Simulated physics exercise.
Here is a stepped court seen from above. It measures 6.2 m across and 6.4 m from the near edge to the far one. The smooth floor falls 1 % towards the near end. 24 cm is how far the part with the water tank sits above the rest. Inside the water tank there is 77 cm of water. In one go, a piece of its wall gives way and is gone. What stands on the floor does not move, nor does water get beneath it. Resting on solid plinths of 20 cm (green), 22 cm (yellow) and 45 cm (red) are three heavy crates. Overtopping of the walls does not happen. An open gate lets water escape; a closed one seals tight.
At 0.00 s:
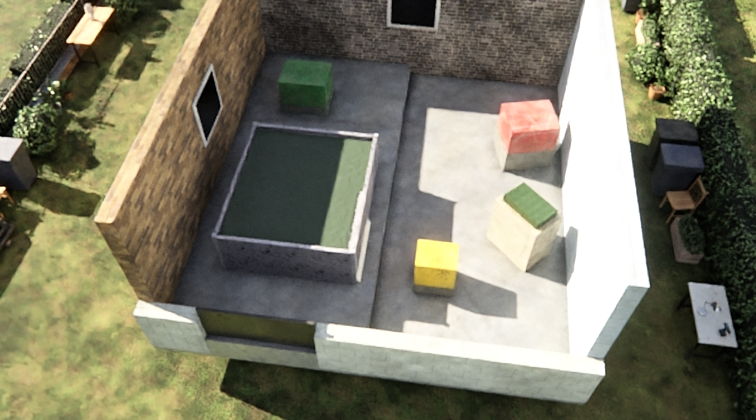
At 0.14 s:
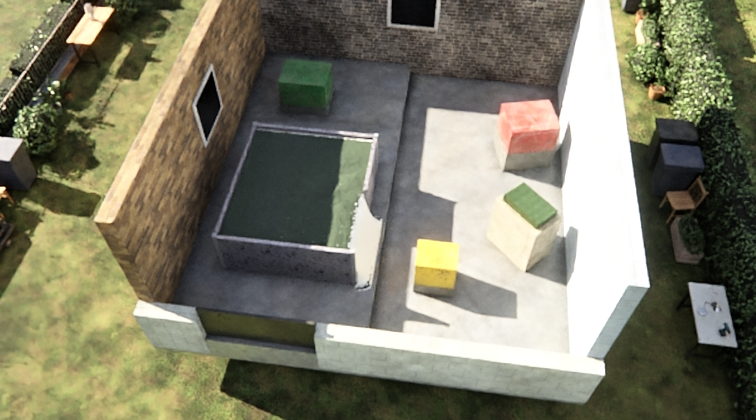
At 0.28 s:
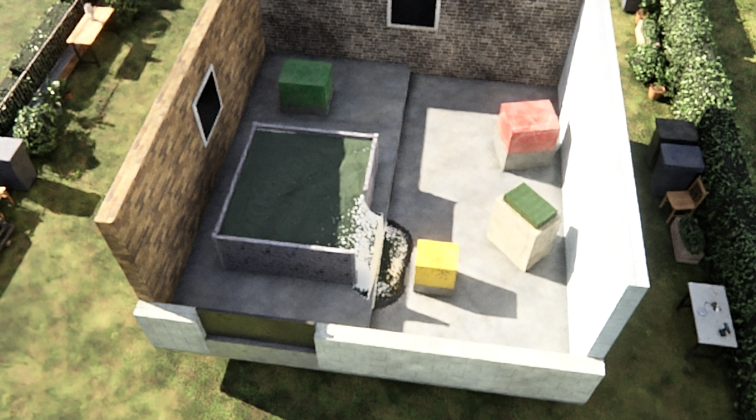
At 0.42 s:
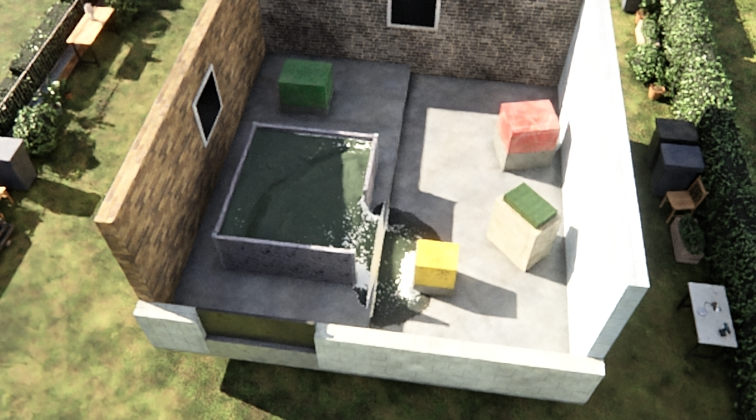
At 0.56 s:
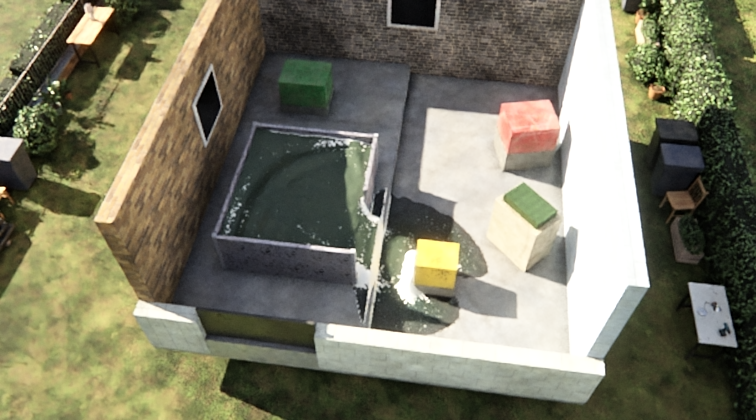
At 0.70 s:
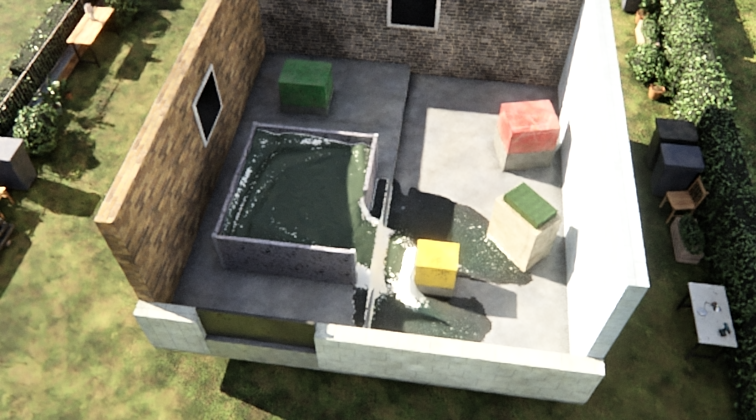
In a roofless walled court seen from above, part of a water tank's right side gives way, and water pours through the gap, spreads rightward across the grey floor around a yellow block and reaches a pale, green-topped block.
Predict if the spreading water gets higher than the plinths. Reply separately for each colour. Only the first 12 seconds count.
I would say the green crate remains dry, the yellow crate ends up wet, the red crate remains dry.
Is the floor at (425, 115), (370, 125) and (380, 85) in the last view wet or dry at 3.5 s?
Going through the three points: Awash, then not yet touched, then not yet touched.
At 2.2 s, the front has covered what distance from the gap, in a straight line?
That's near 5.4 m in a straight line.
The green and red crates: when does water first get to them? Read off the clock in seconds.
Green not within the 12 s, red 1.3 s.
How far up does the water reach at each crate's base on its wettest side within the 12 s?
Max (cm) - green: 1; yellow: 69; red: 29.
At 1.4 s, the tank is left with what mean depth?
Some 53 cm on average.
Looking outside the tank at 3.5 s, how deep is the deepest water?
Up to near 38 cm.
After 1.4 s water covers 30 % of the floor and is deepest (66 cm) near (400, 274); green plinth not reached, yellow plinth reached, red plinth reached.
After 2.2 s water covers 40 % of the floor and is deepest (50 cm) near (400, 274); green plinth not reached, yellow plinth reached, red plinth reached.
After 3.5 s water covers 55 % of the floor and is deepest (38 cm) near (566, 275); green plinth not reached, yellow plinth reached, red plinth reached.
After 7.0 s water covers 65 % of the floor and is deepest (24 cm) near (485, 367); green plinth not reached, yellow plinth reached, red plinth reached.
After 12.0 s water covers 65 % of the floor and is deepest (28 cm) near (365, 352); highest at the green plinth 1 cm, highest at the yellow plinth 69 cm, highest at the red plinth 29 cm.
